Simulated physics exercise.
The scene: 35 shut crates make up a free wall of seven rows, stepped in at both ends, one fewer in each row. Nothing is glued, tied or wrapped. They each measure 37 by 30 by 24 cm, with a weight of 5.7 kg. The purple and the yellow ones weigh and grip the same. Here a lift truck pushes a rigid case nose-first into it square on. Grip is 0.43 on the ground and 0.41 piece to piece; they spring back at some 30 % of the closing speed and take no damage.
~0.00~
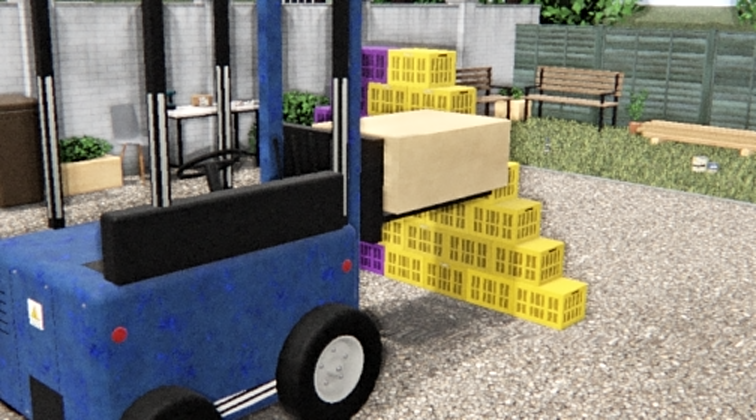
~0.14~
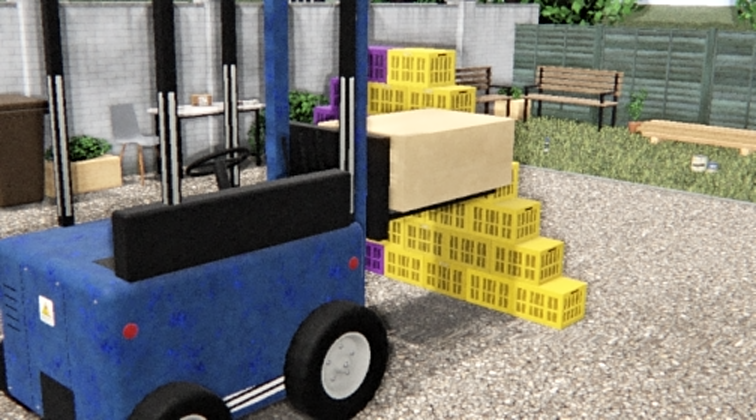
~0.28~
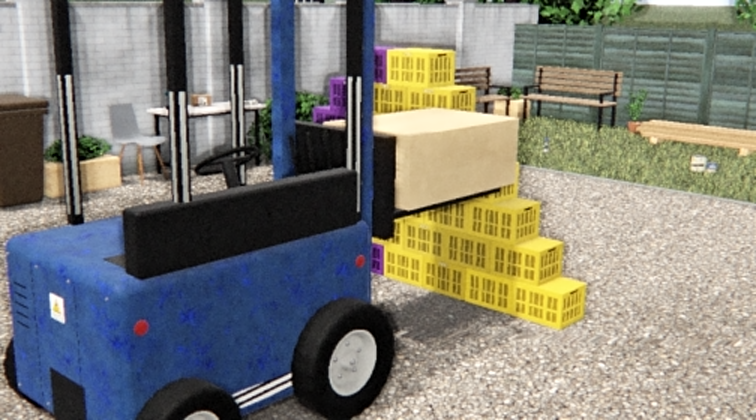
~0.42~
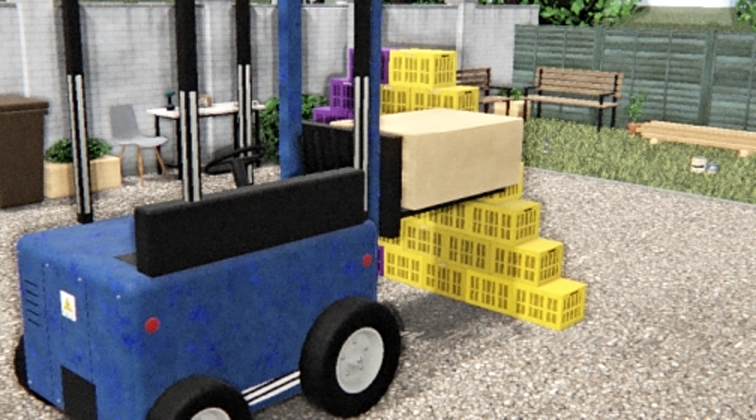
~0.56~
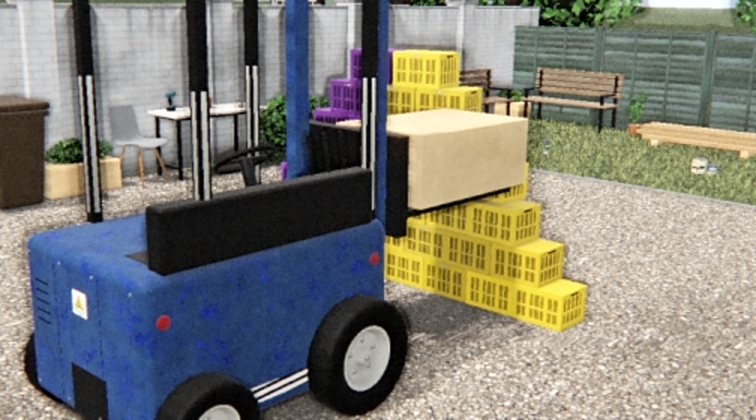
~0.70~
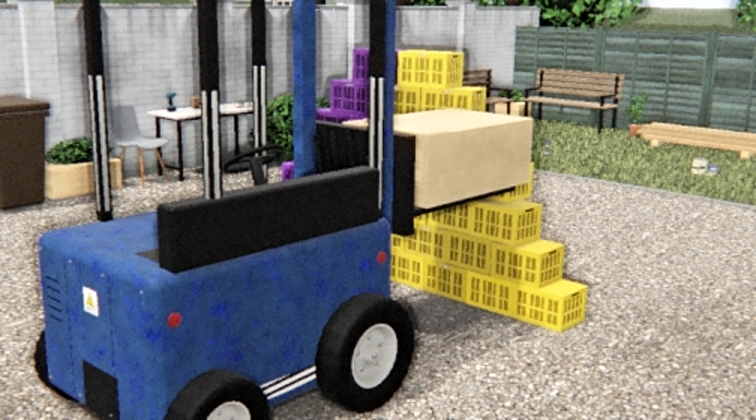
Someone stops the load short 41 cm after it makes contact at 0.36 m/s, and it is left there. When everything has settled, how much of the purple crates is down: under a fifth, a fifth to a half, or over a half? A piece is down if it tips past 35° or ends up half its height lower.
Under a fifth.
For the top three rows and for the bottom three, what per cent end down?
Top 70 per cent versus bottom 10 per cent.
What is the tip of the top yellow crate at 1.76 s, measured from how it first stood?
I'd put it at roughly 50 degrees away from its starting angle.
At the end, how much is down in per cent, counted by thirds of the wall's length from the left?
The thirds come out at 0 on the left, 40 in the middle and 60 on the right, in per cent.
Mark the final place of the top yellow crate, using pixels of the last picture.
Near (450, 183).
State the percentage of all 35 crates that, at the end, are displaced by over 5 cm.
It comes to 30 percent.
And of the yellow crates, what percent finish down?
For yellow, it's 50 per cent down at the end.
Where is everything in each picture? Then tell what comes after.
In the first picture (each place is the centre of the face we see best), load (500, 148) 9 cm short of touching; top purple crate (368, 66); top yellow crate (408, 69); all as stacked.
The second picture shows load (505, 147) 40 mm short of touching.
The third picture shows load (509, 146) 11 mm in.
The fourth picture shows load (513, 146) 6 cm in; top yellow crate (411, 70) moved 25 mm; 6 have shifted.
The fifth picture shows load (518, 147) 11 cm in; top yellow crate (416, 70) moved 58 mm; 7 have shifted.
The sixth picture shows load (523, 146) 16 cm in; top yellow crate (422, 70) moved 10 cm; 10 have shifted.
By 1.36 s, none of the 16 purple crates down (0 of 35 in all colours); top purple crate tilted 17°; top yellow crate tilted 20°.
By 1.76 s, 1 of the 16 purple crates down (11 of 35 in all colours); top purple crate tilted 46°, 16 cm lower; top yellow crate tilted 47°, 44 cm lower.
By 2.32 s, 1 of the 16 purple crates down (11 of 35 in all colours); top purple crate on its side; top yellow crate on its side.
When it is over (3.6 s), 1 of the 16 purple crates down (11 of 35 in all colours); top purple crate on its side; top yellow crate on its side. That is 6 per cent. In pixels of the last frame, middles, top purple crate near (405, 215), top yellow crate near (450, 183).
